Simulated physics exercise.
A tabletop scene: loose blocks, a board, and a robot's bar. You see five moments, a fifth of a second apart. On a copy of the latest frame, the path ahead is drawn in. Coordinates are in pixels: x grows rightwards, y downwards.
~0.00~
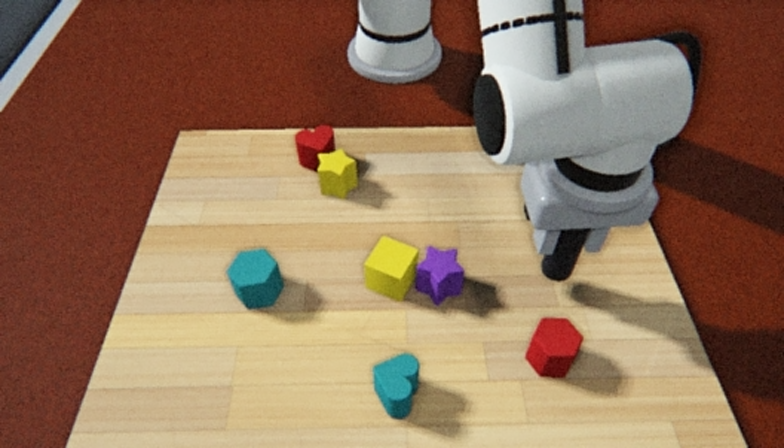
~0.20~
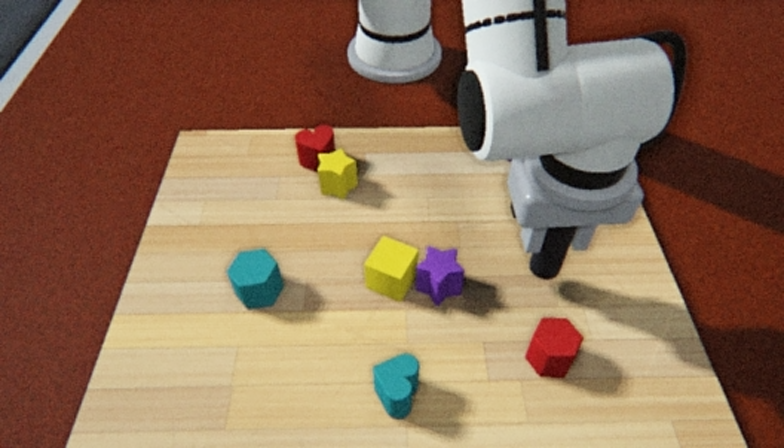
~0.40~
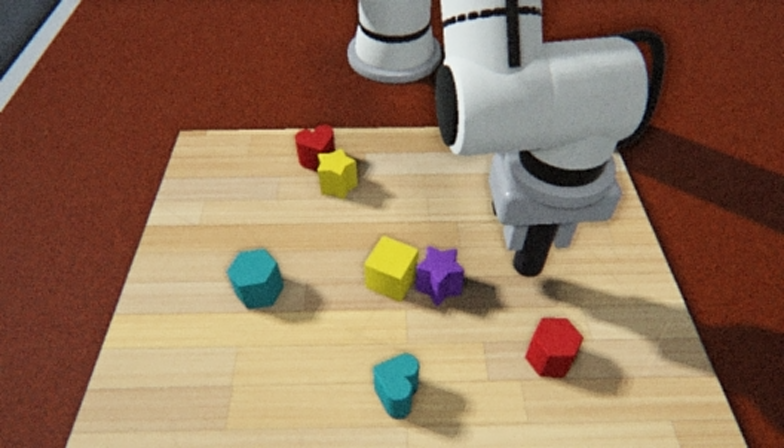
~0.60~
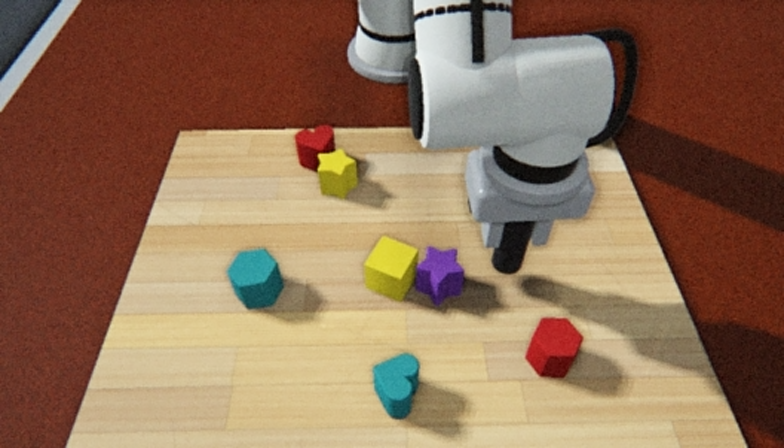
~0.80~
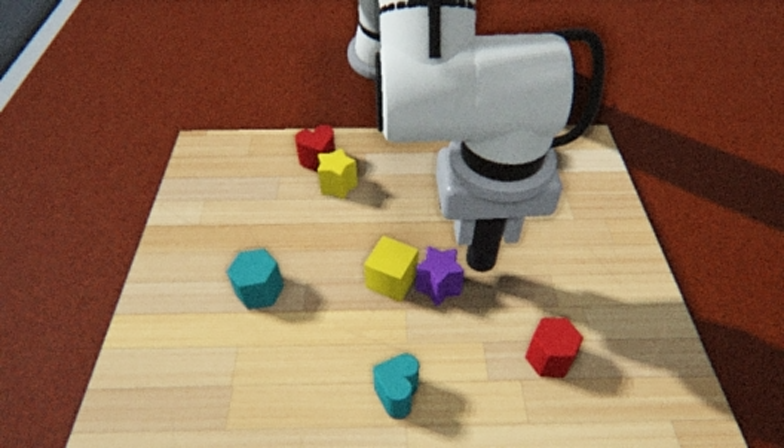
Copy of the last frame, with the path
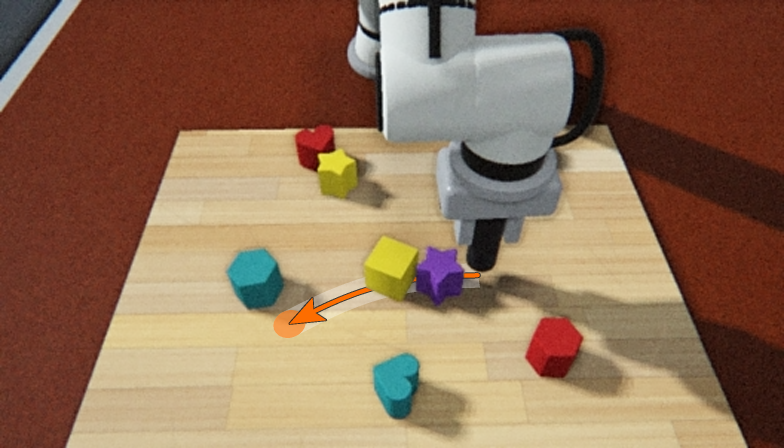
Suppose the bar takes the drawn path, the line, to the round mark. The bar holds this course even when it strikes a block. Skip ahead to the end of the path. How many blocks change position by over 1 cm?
Count: 3 or more.
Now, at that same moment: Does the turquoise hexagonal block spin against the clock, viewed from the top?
Short answer: No.
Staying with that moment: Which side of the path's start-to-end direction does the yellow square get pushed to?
It shifts to the right.
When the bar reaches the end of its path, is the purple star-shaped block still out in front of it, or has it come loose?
Ahead to the end.
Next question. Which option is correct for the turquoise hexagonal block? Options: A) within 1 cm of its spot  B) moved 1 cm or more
My answer is option B.
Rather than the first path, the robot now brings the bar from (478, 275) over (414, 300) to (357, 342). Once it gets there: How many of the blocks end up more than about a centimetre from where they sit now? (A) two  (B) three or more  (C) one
My answer is option A.
The drawn path runs from (478, 275) through (382, 285) to (290, 324).
What follows on the original path. One third of the way, bar (414, 266); yellow square (342, 262); purple star-shaped block (384, 264).
Two thirds of the way, bar (350, 282); turquoise hexagonal block (232, 267); yellow square (274, 274); purple star-shaped block (315, 280).
At the end, bar (286, 311); turquoise hexagonal block (181, 263), turned 25° clockwise; yellow square (213, 283), turned 15° clockwise; purple star-shaped block (246, 303), turned 15° clockwise.
